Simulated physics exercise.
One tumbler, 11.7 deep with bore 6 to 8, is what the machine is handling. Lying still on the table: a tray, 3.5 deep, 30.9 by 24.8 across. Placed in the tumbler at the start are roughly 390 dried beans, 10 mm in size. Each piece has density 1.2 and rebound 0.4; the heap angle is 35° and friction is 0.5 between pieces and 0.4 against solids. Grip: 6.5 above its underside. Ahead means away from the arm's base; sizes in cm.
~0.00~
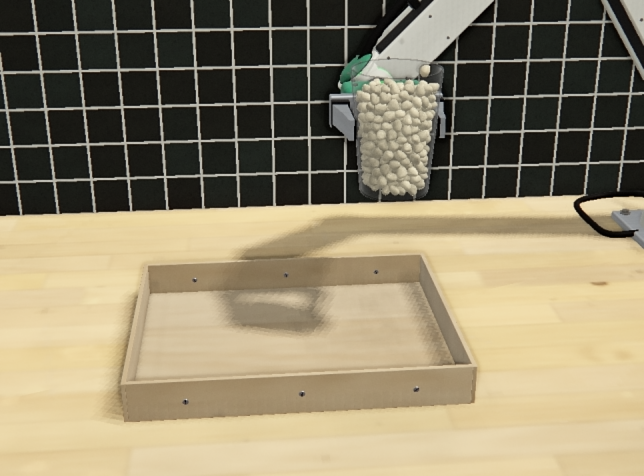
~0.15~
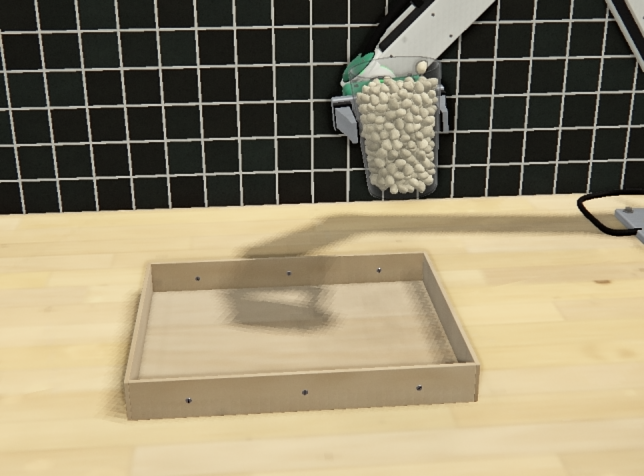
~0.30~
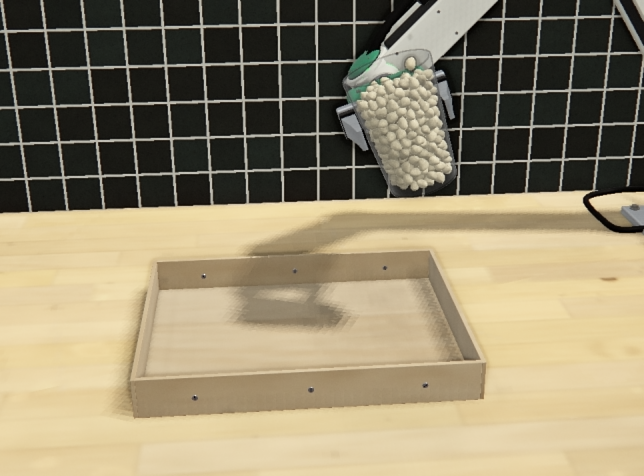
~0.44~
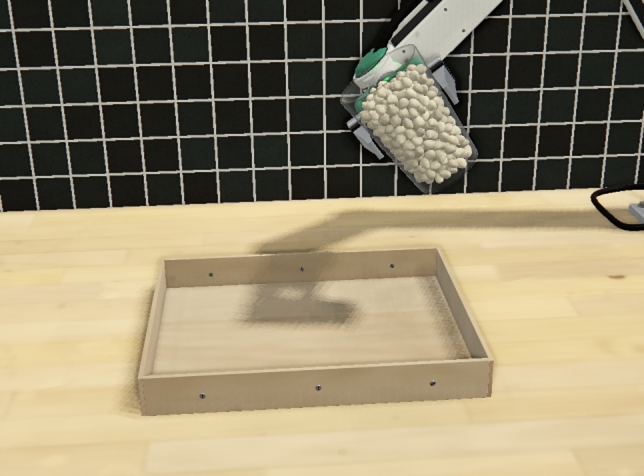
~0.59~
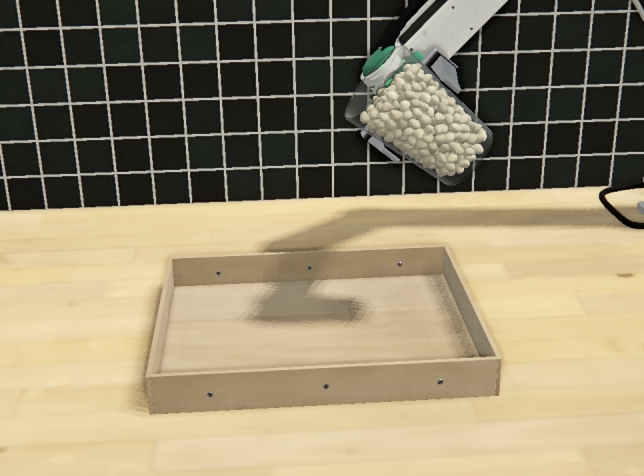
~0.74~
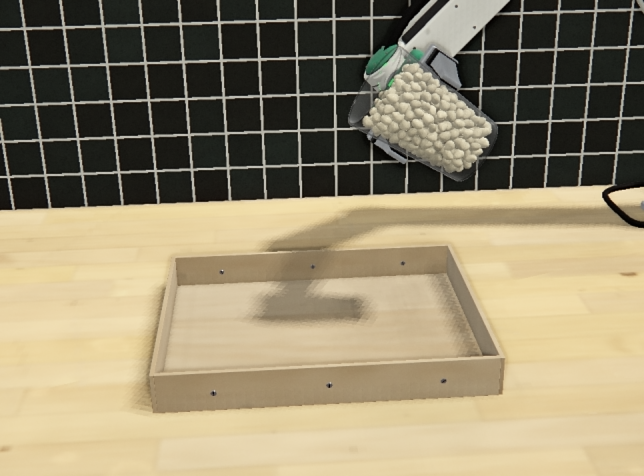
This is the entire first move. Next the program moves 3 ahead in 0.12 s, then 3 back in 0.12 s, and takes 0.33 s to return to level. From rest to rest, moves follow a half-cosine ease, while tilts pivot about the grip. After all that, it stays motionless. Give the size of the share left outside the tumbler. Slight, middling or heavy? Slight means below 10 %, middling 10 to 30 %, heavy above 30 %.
Slight.
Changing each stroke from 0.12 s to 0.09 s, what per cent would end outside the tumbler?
I'd expect some 10 per cent.
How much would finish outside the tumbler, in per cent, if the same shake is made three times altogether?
It would come to about 10 %.
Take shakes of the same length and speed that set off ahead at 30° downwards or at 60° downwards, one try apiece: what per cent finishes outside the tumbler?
0 and 0 %.
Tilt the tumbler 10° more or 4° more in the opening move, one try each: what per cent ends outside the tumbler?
Roughly 10 and 5 percent.
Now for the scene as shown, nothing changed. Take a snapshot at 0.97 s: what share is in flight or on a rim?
Around 3 percent of the load.
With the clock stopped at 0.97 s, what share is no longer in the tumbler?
Share gone: Around 5 %.
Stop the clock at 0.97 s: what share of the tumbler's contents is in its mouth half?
Near 50 %.
After 0.97 s, tilted 55° forward, highest piece 26 above the table; 374 in the tumbler, 12 in flight or on a rim.
After 1.20 s, tilted 15° forward, highest piece 28 above the table; 364 in the tumbler, 19 in the tray, 3 in flight or on a rim.
After 1.51 s, level, highest piece 28 above the table; 364 in the tumbler, 22 in the tray.
After 2.56 s, level, highest piece 28 above the table; 364 in the tumbler, 22 in the tray.
At rest, 364 in the tumbler, 22 in the tray. That is 6 % outside the tumbler.
